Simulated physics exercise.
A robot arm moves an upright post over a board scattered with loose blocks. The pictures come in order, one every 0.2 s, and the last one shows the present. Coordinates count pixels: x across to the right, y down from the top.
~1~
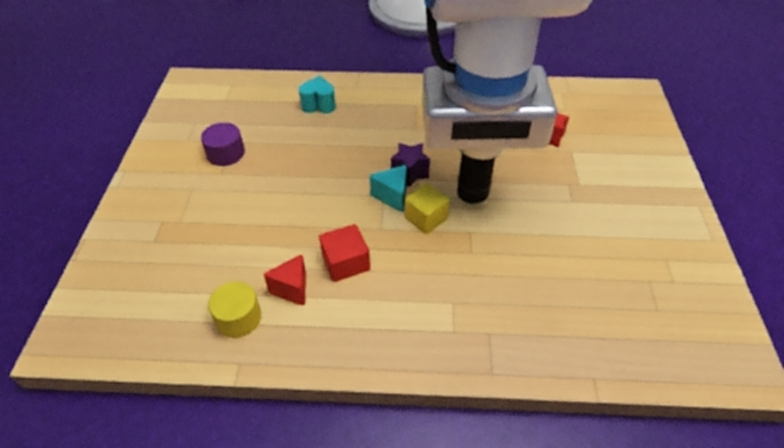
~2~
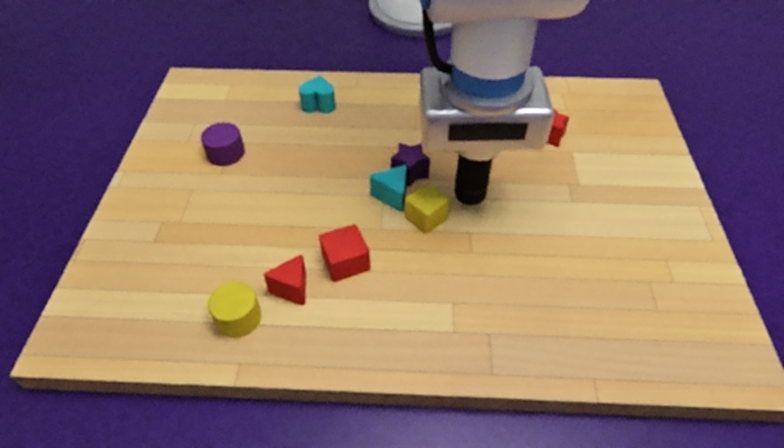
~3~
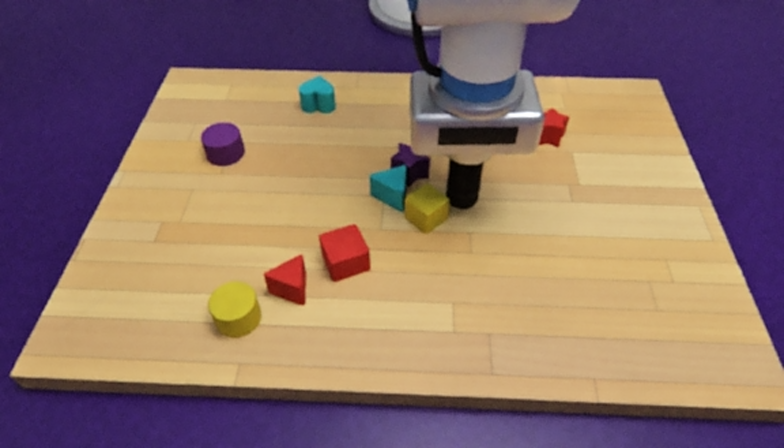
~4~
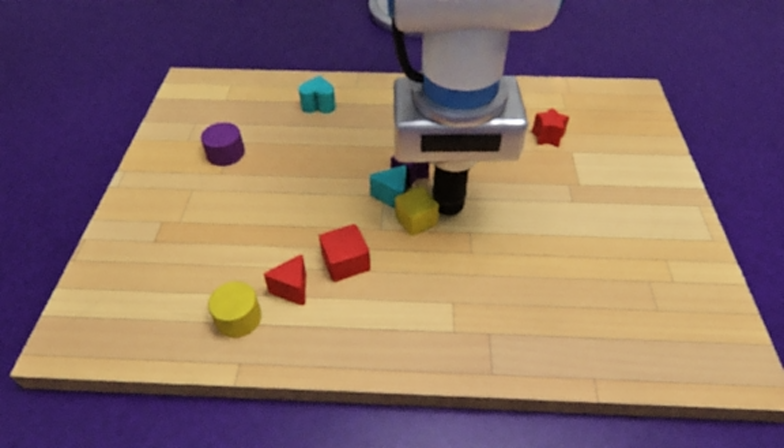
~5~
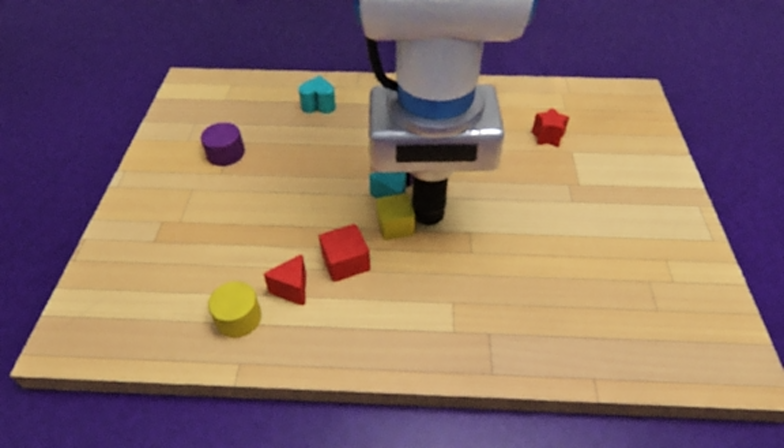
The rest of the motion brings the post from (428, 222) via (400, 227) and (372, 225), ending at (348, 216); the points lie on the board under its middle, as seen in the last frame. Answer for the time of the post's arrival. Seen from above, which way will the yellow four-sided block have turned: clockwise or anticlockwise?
It makes a counterclockwise turn.
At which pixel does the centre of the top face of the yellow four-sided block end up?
Its top face will be centred at roughly (314, 208).
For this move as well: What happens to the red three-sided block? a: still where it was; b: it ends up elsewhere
a: Still where it was.
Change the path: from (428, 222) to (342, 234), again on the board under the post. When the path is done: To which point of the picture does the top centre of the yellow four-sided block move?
I'd guess (306, 212).
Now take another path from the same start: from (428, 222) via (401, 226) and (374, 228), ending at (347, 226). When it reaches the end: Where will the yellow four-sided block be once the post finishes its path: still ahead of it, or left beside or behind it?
Ahead to the end.
The first path, step by step. Halfway along, post at (385, 219); yellow four-sided block at (351, 210).
At the end, post at (347, 208); red three-sided block in place; turquoise three-sided block in place; yellow four-sided block at (314, 208), turned 25° anticlockwise.
